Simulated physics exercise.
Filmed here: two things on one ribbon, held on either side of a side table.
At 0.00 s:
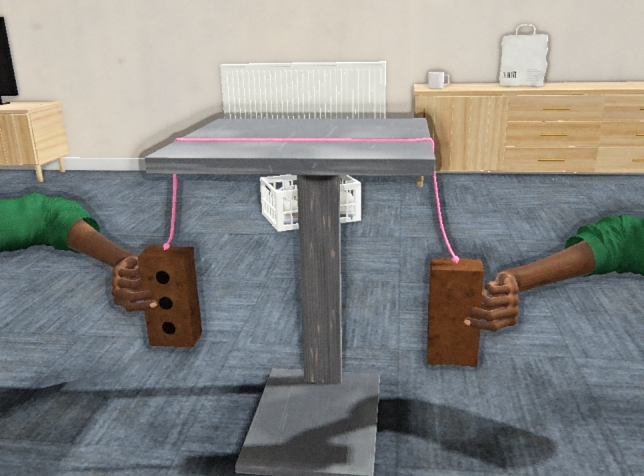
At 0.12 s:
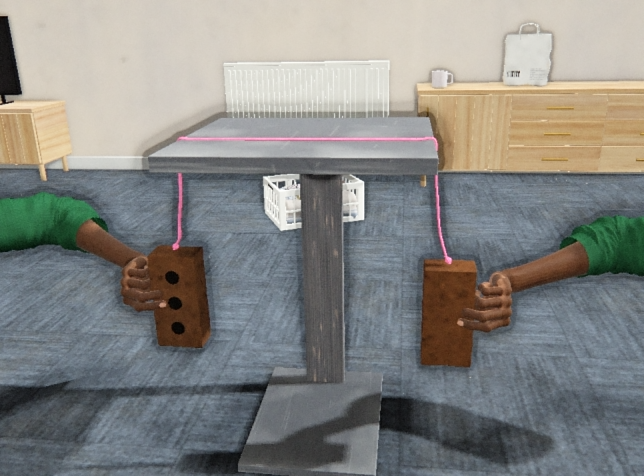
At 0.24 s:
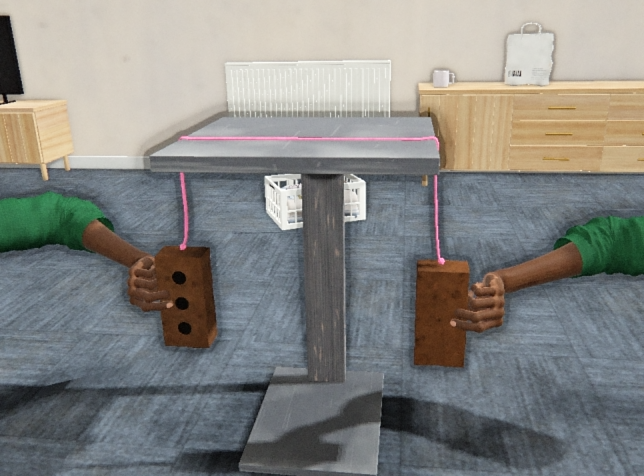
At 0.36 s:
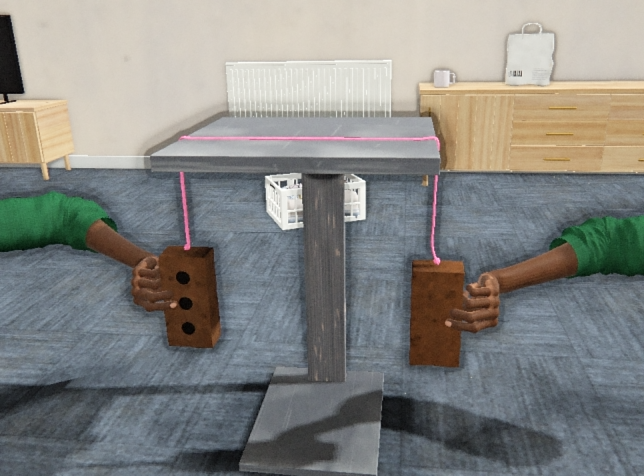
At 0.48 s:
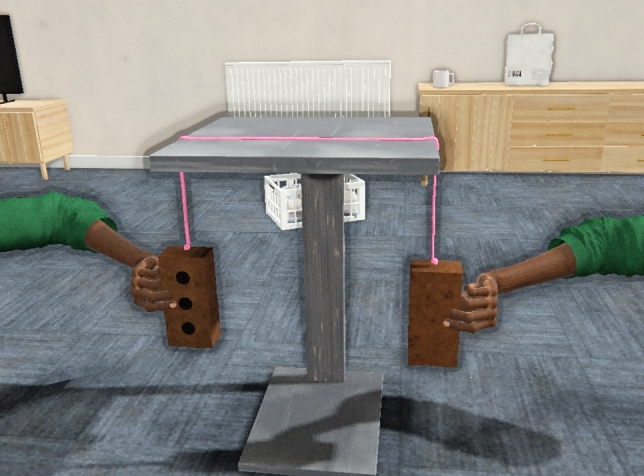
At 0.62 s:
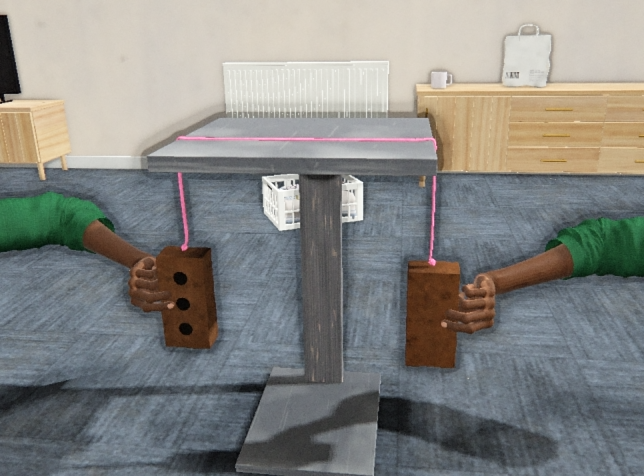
The video shows two hands in green sleeves holding bricks joined by a pink ribbon draped over a grey side table. Both hands move the bricks slightly inward toward the table's central post, then stay almost still.
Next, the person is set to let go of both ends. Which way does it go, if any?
At rest.
By 1.06 s, left brick at the same height near (194, 300); right brick at the same height near (425, 315).
By 1.88 s, left brick at the same height near (189, 299); right brick at the same height near (431, 315).
When it is over, left brick at the same height near (196, 300); right brick at the same height near (423, 315). The ribbon stays as it is.
